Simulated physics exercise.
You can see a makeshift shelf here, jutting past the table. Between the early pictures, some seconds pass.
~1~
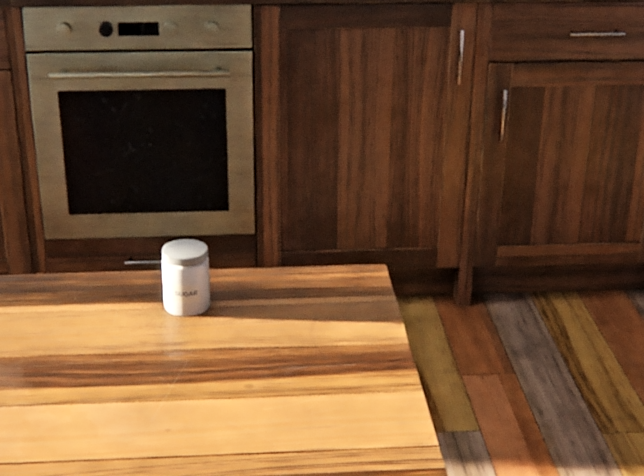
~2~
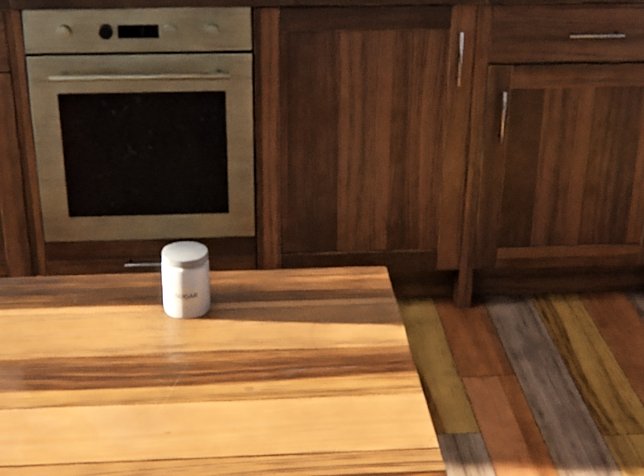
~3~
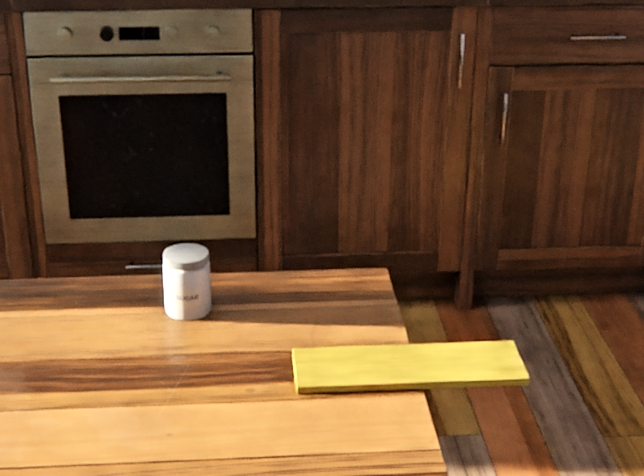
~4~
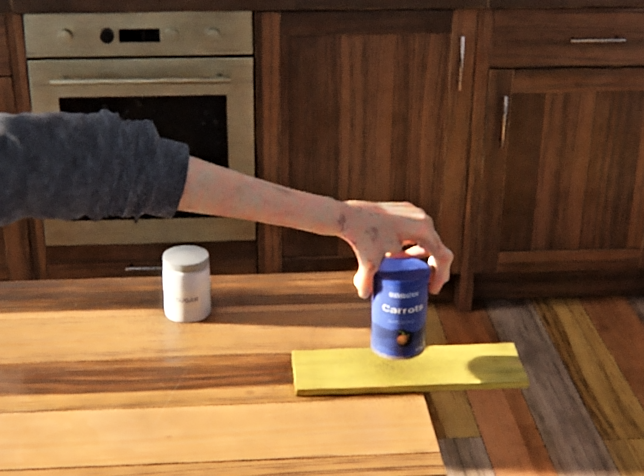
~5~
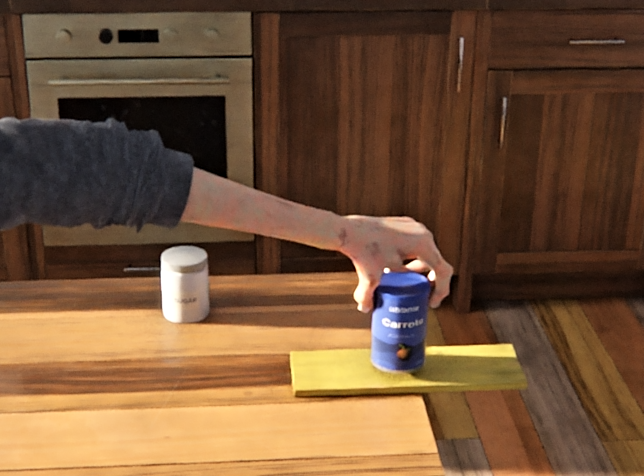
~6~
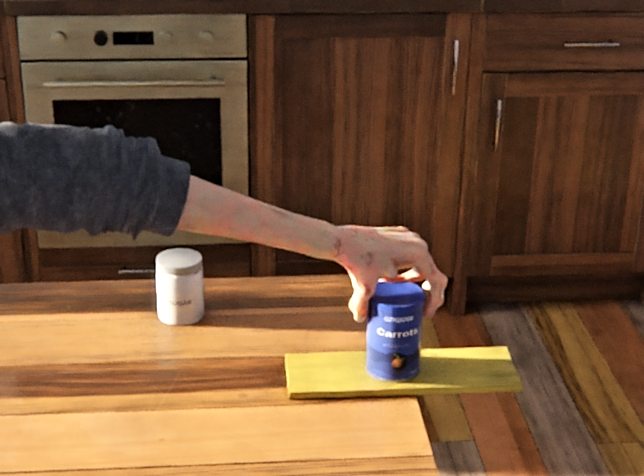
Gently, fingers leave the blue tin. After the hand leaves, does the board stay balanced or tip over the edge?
The overhang is going to stay firm.
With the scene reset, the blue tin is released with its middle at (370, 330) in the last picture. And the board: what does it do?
After that it stays where it is.
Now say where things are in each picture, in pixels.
The last thing is not in view yet; white jar (186, 277), in the first frame.
The last thing is not in view yet; white jar (186, 280), in the second frame.
The last thing is not in view yet; white jar (187, 282), in the third frame.
On its way; blue tin (400, 308); white jar (187, 284), in the fourth frame.
On its way; blue tin (400, 322); white jar (186, 284), in the fifth frame.
In place under the hand; blue tin (394, 332); white jar (180, 287), in the sixth frame.
Then, 0.20 s later than the last frame, all is still.
Then, 0.50 s later than the last frame, blue tin resting near (394, 332).
When it is over, all 3 as before. End places, in pixels of the last picture, blue tin near (394, 332). The board holds.
